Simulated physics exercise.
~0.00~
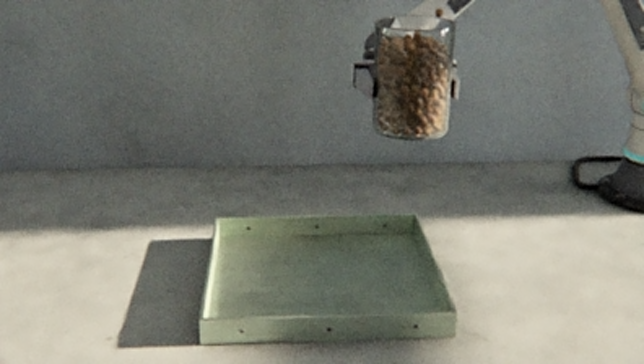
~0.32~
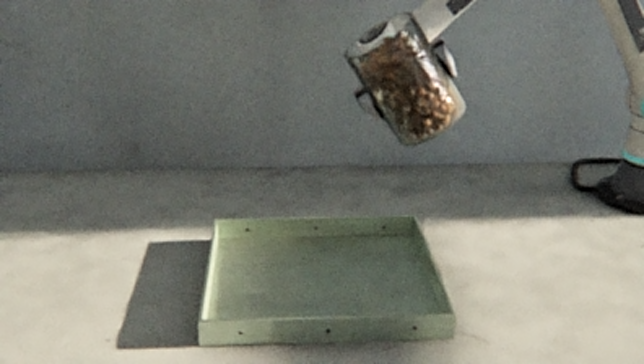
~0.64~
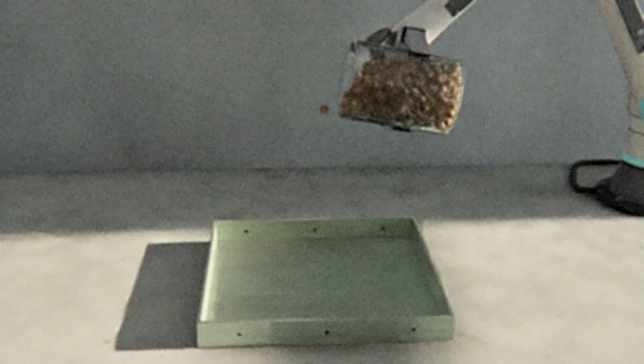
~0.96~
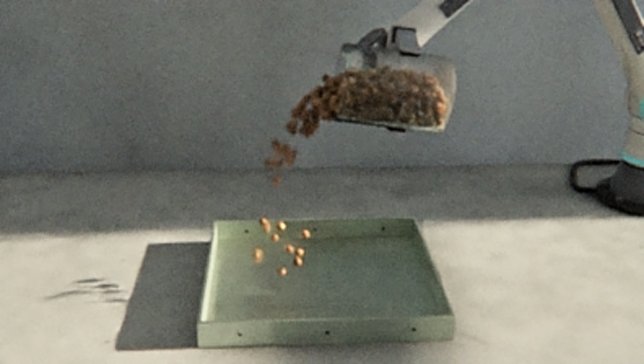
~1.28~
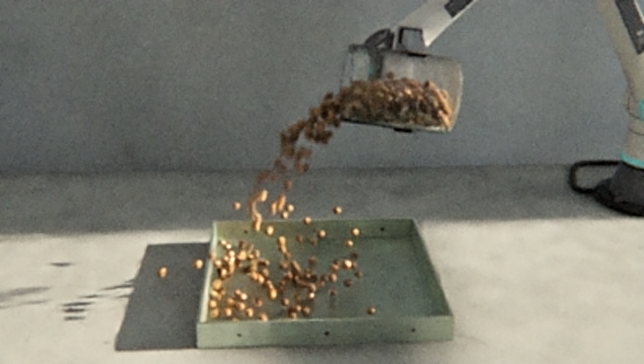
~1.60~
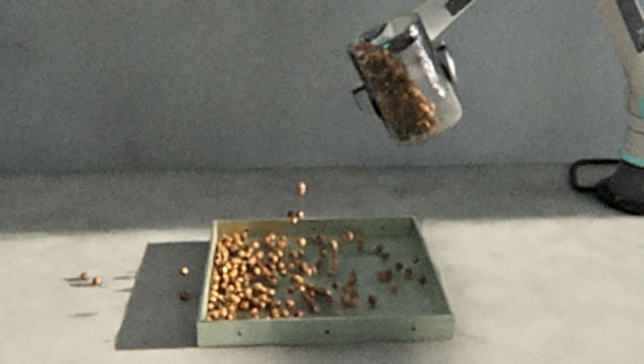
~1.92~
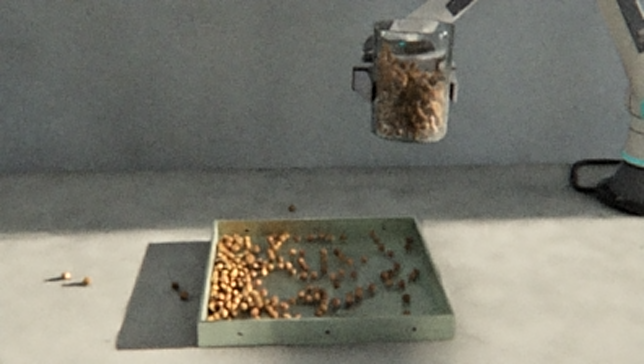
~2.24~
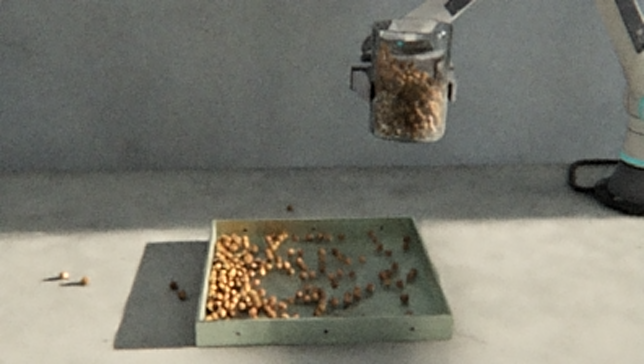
A robot arm reaching in from the upper right grips a clear cup filled with brown beads, holding it above a shallow pale green square tray on a light grey surface before a grey wall. The scene is viewed from the front and slightly above, with a faint sway. The cup tips to the left until it lies on its side, and beads stream out, scattering across the tray. The arm then turns the cup back upright as the last few drop. Beads end up heaped along the tray's left side, a few lie outside, and many remain in the cup.
